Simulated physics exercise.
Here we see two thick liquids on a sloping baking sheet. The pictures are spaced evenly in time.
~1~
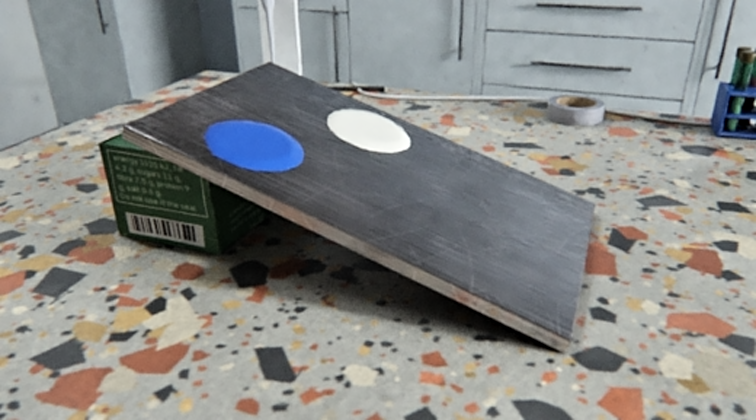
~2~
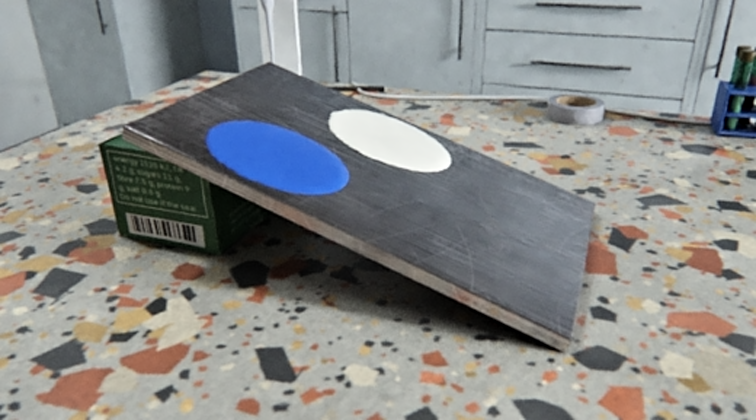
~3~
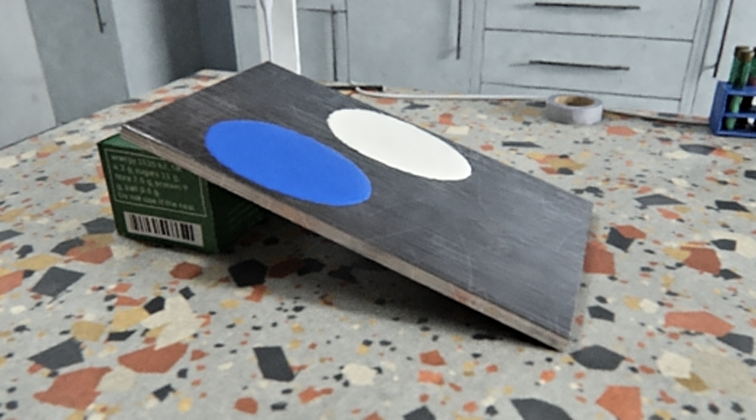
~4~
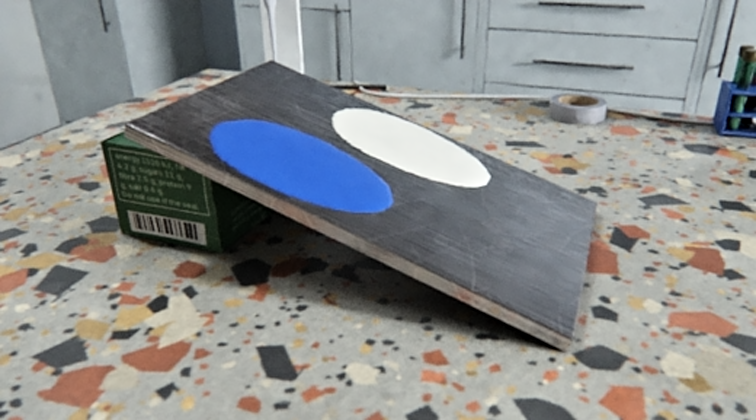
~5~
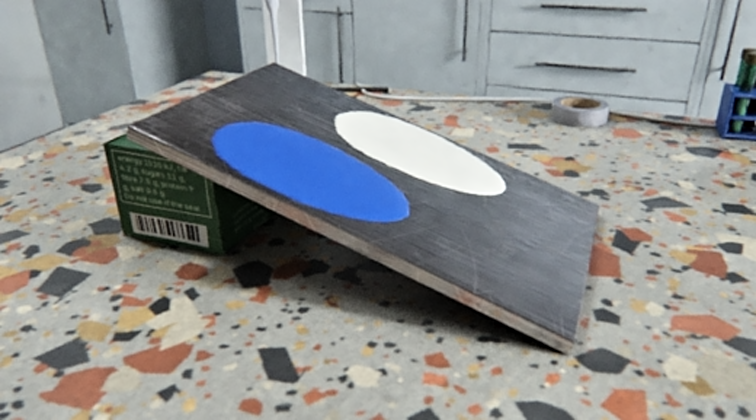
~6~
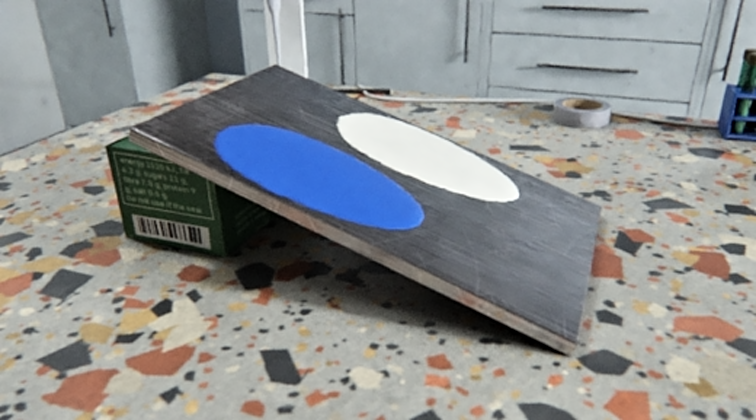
Blue and white syrup puddles stretching slowly into long ovals down a tilted dark metal sheet propped on a green box.
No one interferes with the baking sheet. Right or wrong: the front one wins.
Wrong - the back one wins.
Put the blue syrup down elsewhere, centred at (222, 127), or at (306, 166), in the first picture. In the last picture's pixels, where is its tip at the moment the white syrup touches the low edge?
(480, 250); (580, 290).
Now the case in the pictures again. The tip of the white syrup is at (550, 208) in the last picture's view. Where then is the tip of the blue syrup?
Tip estimate: Near (460, 238) px.
Soon after, the blue syrup is three quarters of the way down; the white syrup is close to the edge.
In the end, the blue syrup is three quarters of the way down; the white syrup is at the low edge.
